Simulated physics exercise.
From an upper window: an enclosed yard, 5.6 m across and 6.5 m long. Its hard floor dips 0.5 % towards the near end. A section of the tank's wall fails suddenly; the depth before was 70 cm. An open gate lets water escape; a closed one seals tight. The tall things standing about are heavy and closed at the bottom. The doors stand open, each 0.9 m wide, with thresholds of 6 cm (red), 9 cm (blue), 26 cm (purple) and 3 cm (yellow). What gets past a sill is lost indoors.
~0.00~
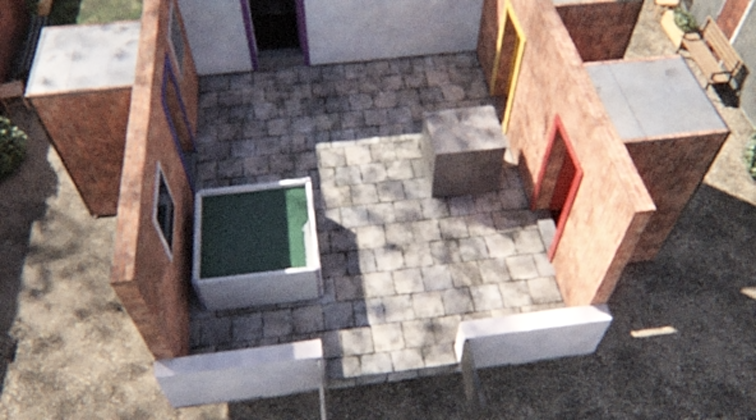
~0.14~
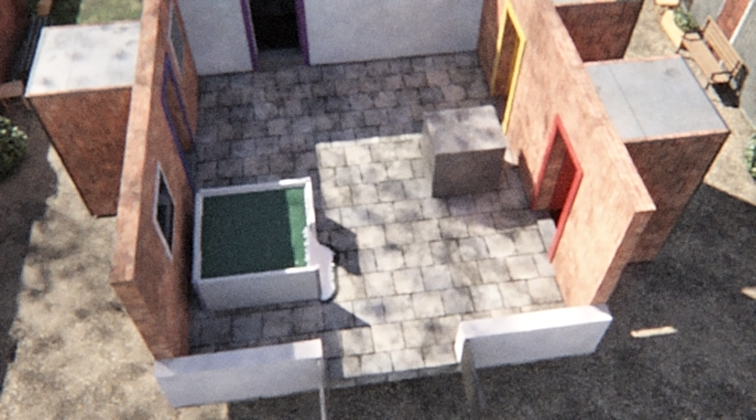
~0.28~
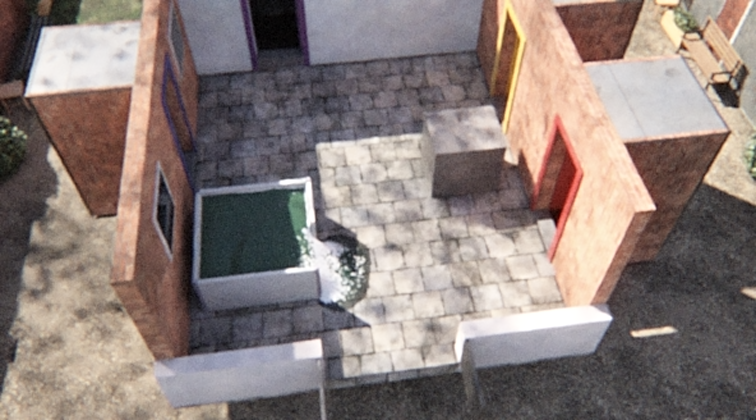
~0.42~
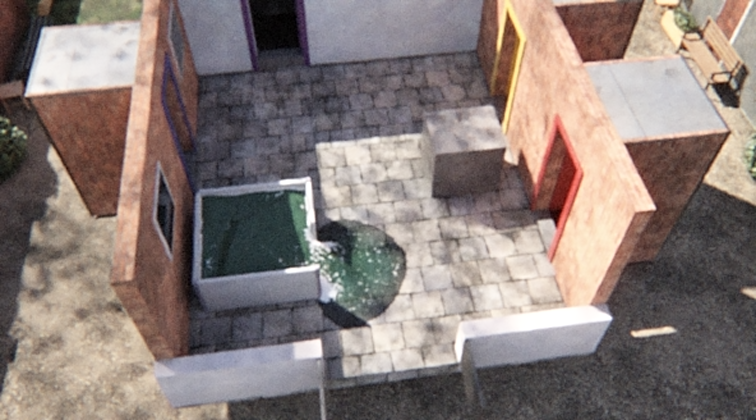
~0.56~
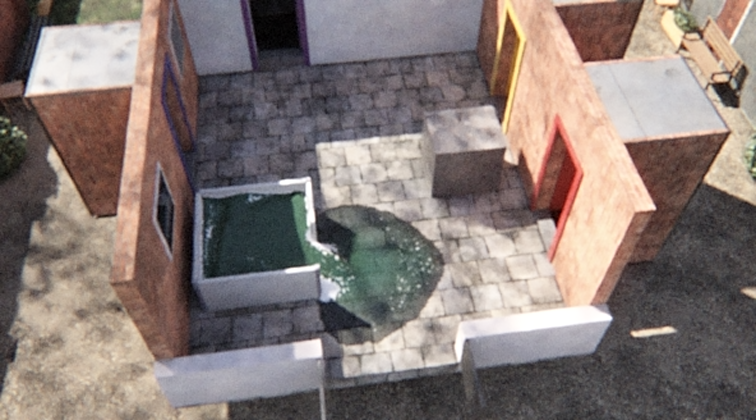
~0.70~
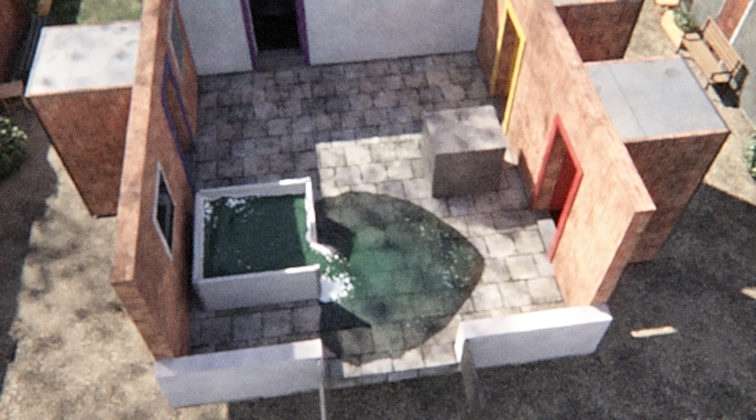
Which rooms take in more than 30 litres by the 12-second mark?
The water let in: At the red door it goes over the limit; at the blue door it does not reach the limit; at the purple door it does not reach the limit; at the yellow door it does not reach the limit.
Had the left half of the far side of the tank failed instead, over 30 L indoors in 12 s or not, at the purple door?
Against that limit: Purple under.
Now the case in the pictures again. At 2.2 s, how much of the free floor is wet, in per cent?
Some 35 per cent of it.
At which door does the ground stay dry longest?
Last comes the blue one.
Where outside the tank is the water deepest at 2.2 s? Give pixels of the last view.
Around (552, 334).
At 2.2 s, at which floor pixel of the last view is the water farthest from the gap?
Near (507, 137).
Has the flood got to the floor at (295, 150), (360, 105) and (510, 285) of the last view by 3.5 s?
In turn: Still dry, wet, flooded.
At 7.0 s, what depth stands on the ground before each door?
In cm: Red 9, blue 0, purple 1, yellow 3.
After 1.4 s water covers 30 % of the floor and is deepest (30 cm) near (333, 276); red door 3 cm at the sill, 7 L in, blue door not reached, purple door not reached, yellow door not reached.
After 2.2 s water covers 35 % of the floor and is deepest (35 cm) near (552, 334); red door 14 cm at the sill, 65 L in, blue door not reached, purple door not reached, yellow door not reached.
After 3.5 s water covers 45 % of the floor and is deepest (26 cm) near (484, 194); red door 15 cm at the sill, 154 L in, blue door not reached, purple door not reached, yellow door 4 cm at the sill, 0 L in.
After 7.0 s water covers 60 % of the floor and is deepest (12 cm) near (504, 341); red door 9 cm at the sill, 219 L in, blue door not reached, purple door not reached, yellow door 3 cm at the sill, 4 L in.
After 12.0 s water covers 90 % of the floor and is deepest (6 cm) near (479, 344); red door 6 cm at the sill, 230 L in, blue door 4 cm at the sill, 0 L in, purple door 2 cm at the sill, 0 L in, yellow door 2 cm at the sill, 5 L in.
